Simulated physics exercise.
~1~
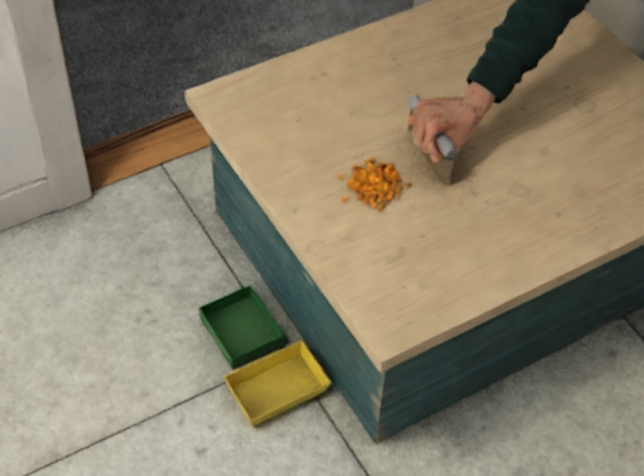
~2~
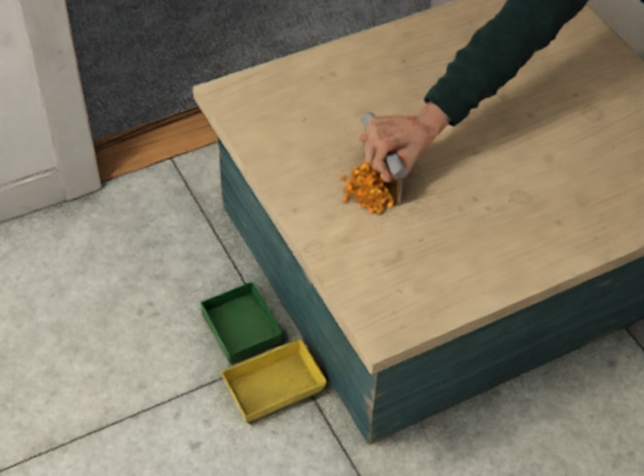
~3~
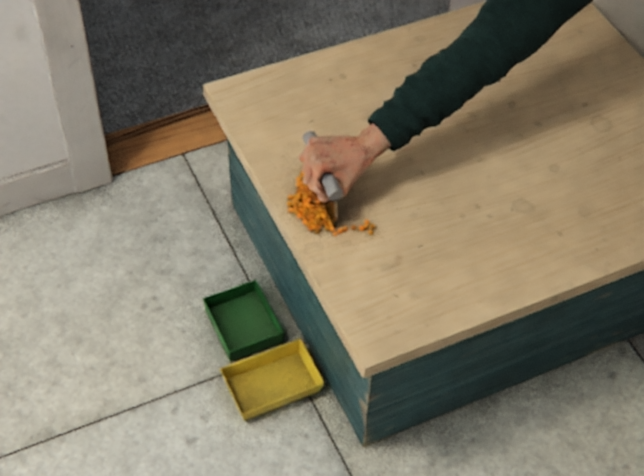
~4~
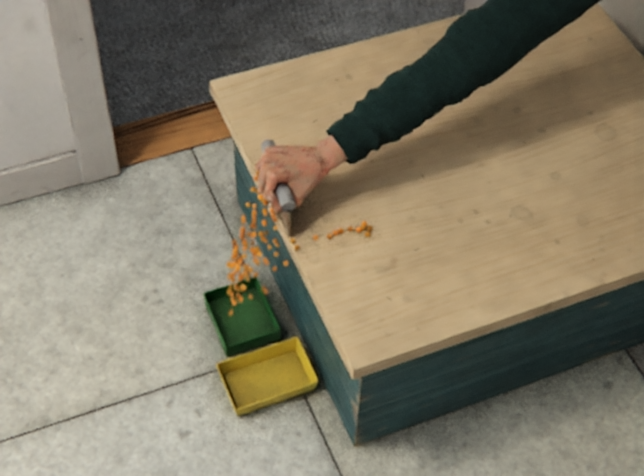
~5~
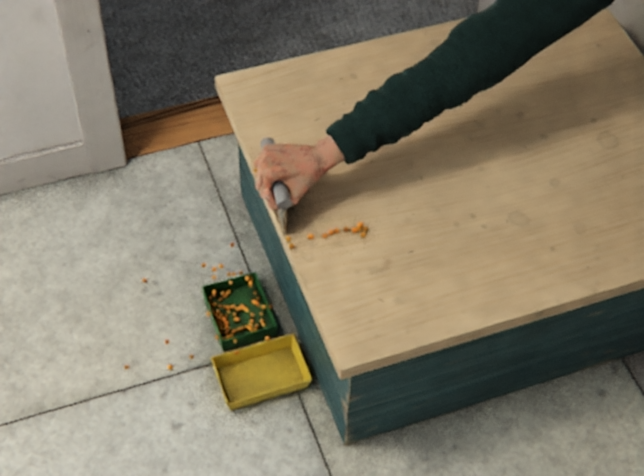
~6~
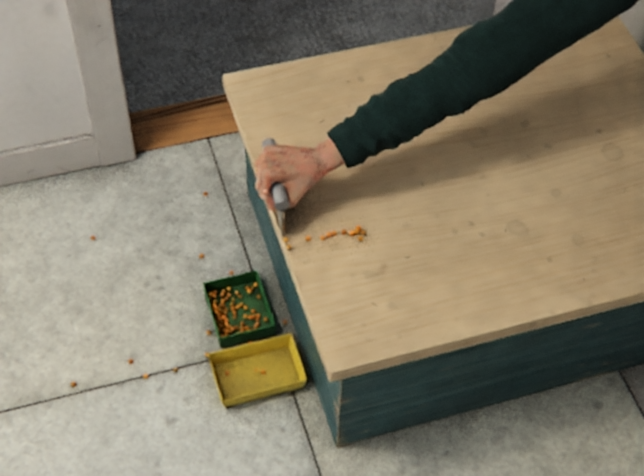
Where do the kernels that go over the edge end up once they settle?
Most of them end up in the green tin, while only a small share scatters on the floor. The yellow tin gets next to nothing.
A hand-held scraper pushes kernels left off the edge, most landing in the green tin.
